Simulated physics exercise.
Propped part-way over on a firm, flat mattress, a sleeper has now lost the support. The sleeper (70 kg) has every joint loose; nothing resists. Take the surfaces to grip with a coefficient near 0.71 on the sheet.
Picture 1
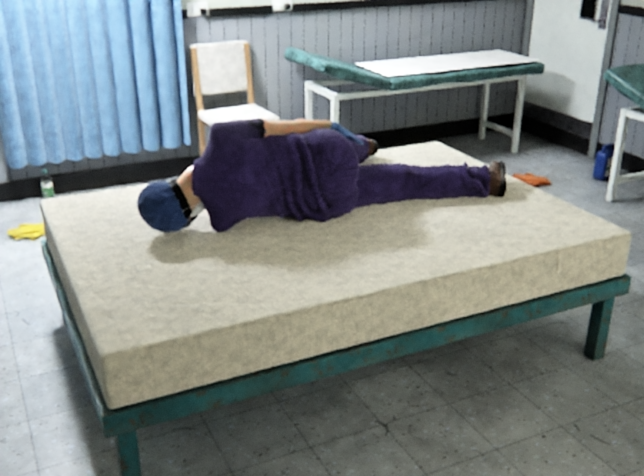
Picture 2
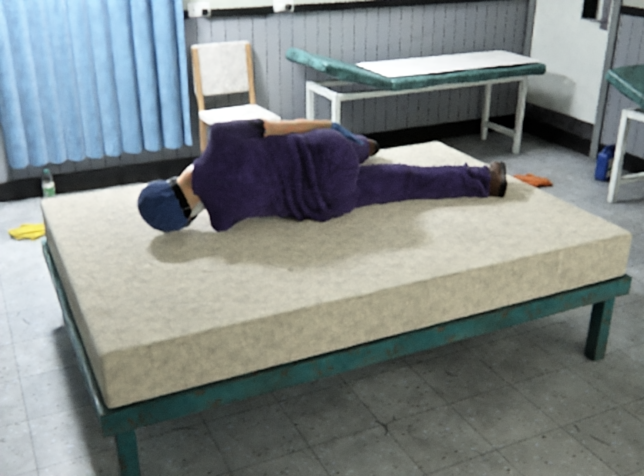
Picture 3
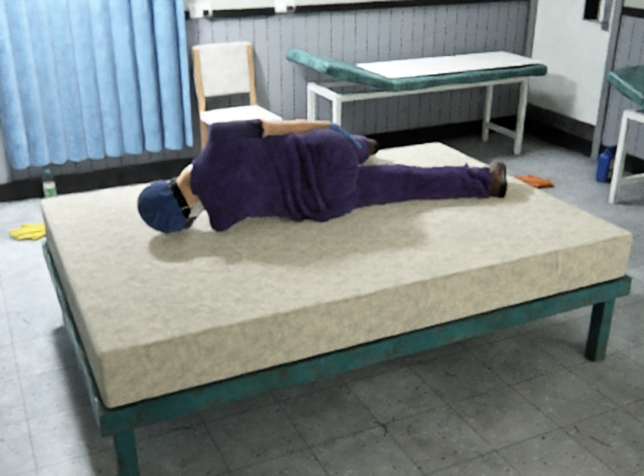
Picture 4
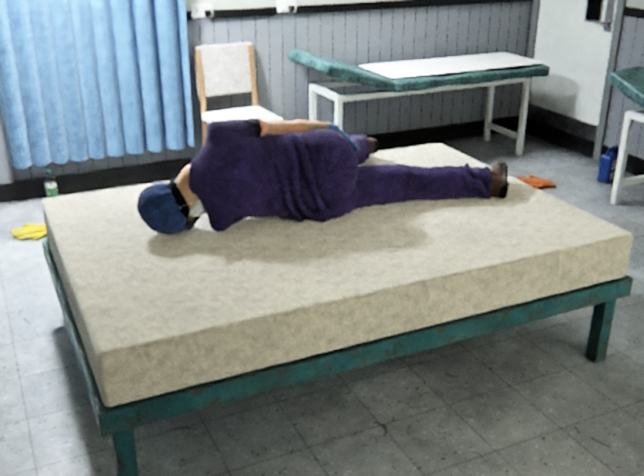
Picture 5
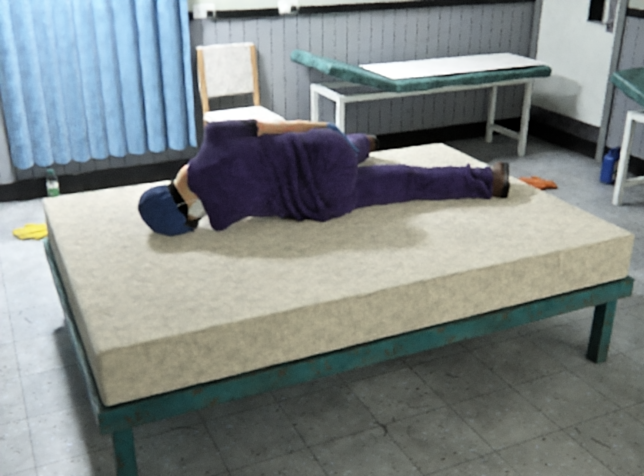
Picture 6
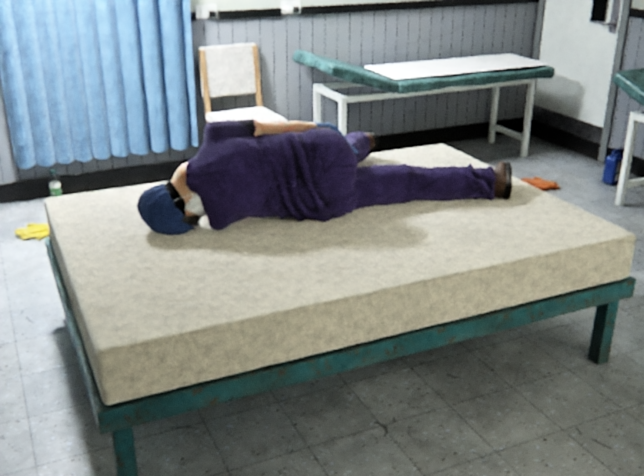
A person in a blue cap and dark purple clothes lay on their side on a bare, pale mattress with a green frame, barely moving except for a slight turn of the upper body.
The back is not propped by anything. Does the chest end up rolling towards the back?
No, it goes the other way, face-wards.
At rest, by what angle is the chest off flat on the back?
The chest ends up turned about 160° from lying flat on its back.
Then, 0.24 s after the last picture the chest is turned 135° from lying flat on the back, near (219, 177) in the last picture's view.
Then, 0.64 s after the last picture the chest is turned 150° from lying flat on the back, near (219, 178) in the last picture's view.
Then, 1.24 s after the last picture the chest is turned 155° from lying flat on the back, near (220, 179) in the last picture's view.
In the final state, chest rolls forwards.
